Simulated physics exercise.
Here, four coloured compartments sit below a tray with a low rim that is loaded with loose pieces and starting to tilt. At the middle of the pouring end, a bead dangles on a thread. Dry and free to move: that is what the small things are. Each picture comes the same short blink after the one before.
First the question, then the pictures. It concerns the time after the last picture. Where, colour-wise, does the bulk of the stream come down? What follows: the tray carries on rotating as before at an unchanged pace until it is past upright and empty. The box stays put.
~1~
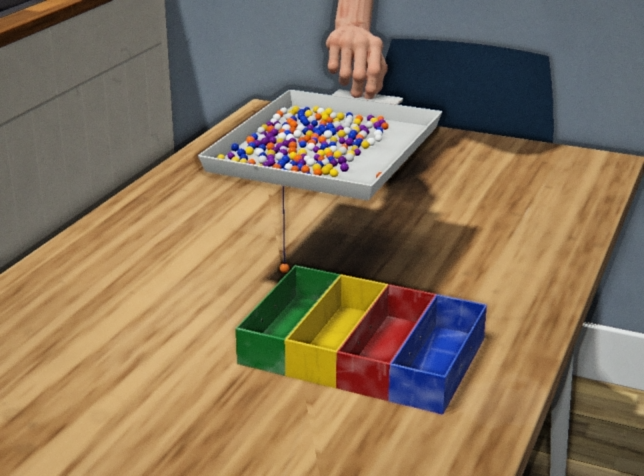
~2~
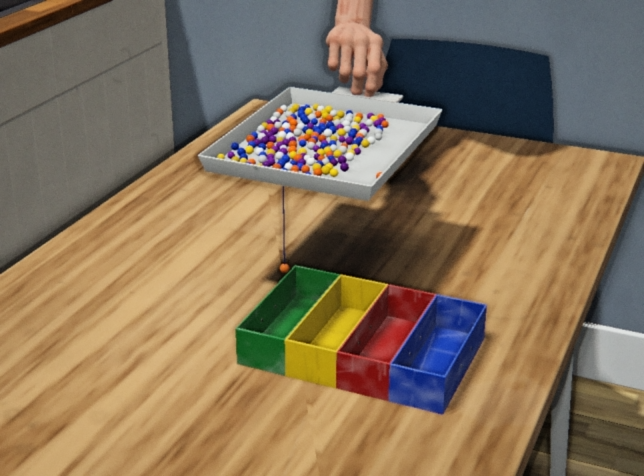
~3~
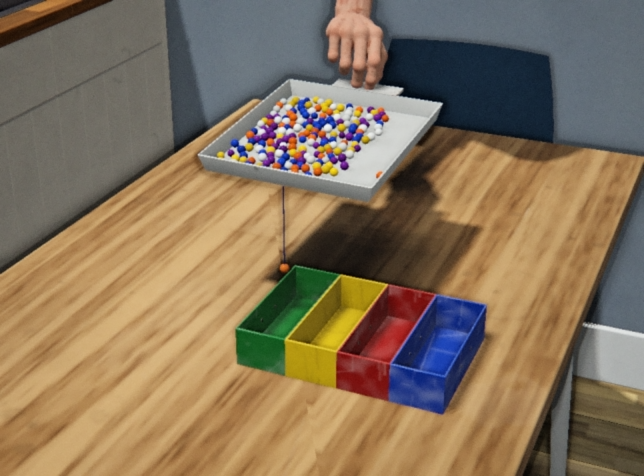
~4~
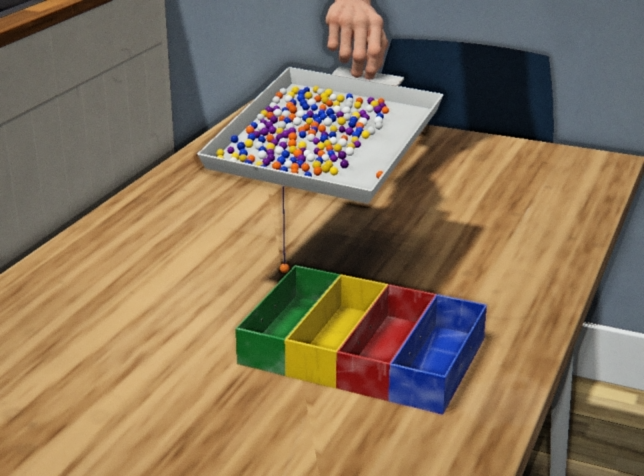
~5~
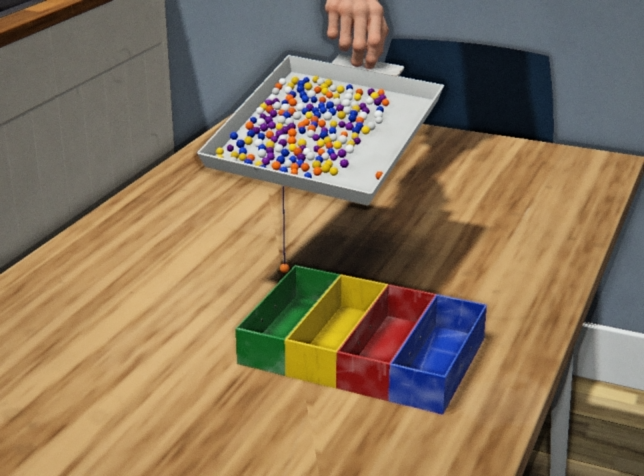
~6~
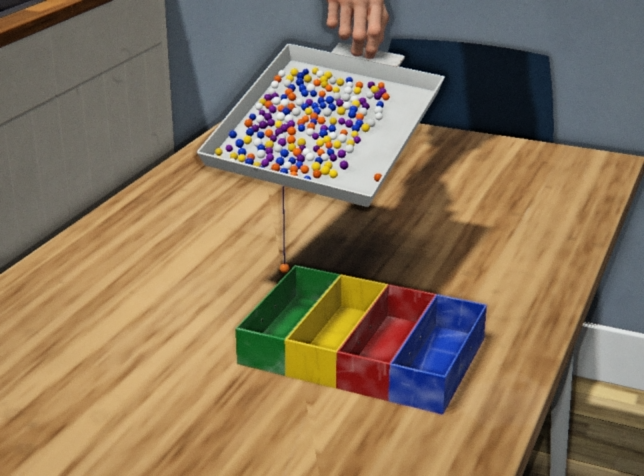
In the yellow cell.
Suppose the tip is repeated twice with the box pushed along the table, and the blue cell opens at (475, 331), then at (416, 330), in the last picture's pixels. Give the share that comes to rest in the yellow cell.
You'd end up with around 50 per cent and then around 30 per cent.
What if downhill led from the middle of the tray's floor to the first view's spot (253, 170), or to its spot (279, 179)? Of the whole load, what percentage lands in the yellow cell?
In order: About 0, then 10 percent.
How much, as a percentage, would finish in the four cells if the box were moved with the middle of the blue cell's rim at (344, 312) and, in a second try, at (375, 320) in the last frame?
90 and 100 in a hundred, in turn.
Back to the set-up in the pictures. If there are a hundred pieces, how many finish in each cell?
The green cell holds 20 %, the yellow cell 50 %, the red cell 20 % and the blue cell 0 %.
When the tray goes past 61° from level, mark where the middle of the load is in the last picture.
Roughly (316, 170).
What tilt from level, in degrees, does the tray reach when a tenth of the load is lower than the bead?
Near 70 degrees.
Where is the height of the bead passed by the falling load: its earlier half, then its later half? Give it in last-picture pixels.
Earlier portion about (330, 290); later portion about (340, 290).
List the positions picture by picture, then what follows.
The first frame shows corners of the pouring end near (205, 155) and (368, 183), level; middle of the load near (312, 144), round plastic beads; bead on its thread near (285, 268); green cell near (261, 348); yellow cell near (311, 360); red cell near (363, 373); blue cell near (417, 385).
The second frame shows corners of the pouring end near (205, 154) and (368, 183), level; middle of the load near (312, 142).
The third frame shows corners of the pouring end near (205, 154) and (368, 185), tipped barely, lowest at the right corner; middle of the load near (312, 139).
The fourth frame shows corners of the pouring end near (204, 152) and (368, 187), tipped a little, lowest at the right corner; middle of the load near (312, 134).
The fifth frame shows corners of the pouring end near (204, 151) and (368, 189), tipped a little, lowest at the right corner; middle of the load near (314, 125).
The sixth frame shows corners of the pouring end near (204, 151) and (368, 192), tipped clearly, lowest at the right corner; middle of the load near (314, 122), all but a few on the move; green cell near (261, 348); yellow cell near (311, 360); red cell near (363, 373); blue cell near (417, 385).
Shortly afterwards, tray tipped steeply; all but a few on the tray; only a few in the yellow cell; only a few in the red cell; only a few in the green cell; a little falling or outside the box.
Next, tray tipped past a quarter turn; only a few on the tray; near half in the yellow cell; near a quarter in the green cell; near a quarter in the red cell; only a few in the blue cell; a little falling or outside the box.
Some moments later, tray tipped past a quarter turn; near half in the yellow cell; near a quarter in the green cell; near a quarter in the red cell; only a few in the blue cell; a little falling or outside the box.
In the end, tray tipped past a quarter turn; near half in the yellow cell; near a quarter in the green cell; near a quarter in the red cell; only a few in the blue cell; a little outside the box.
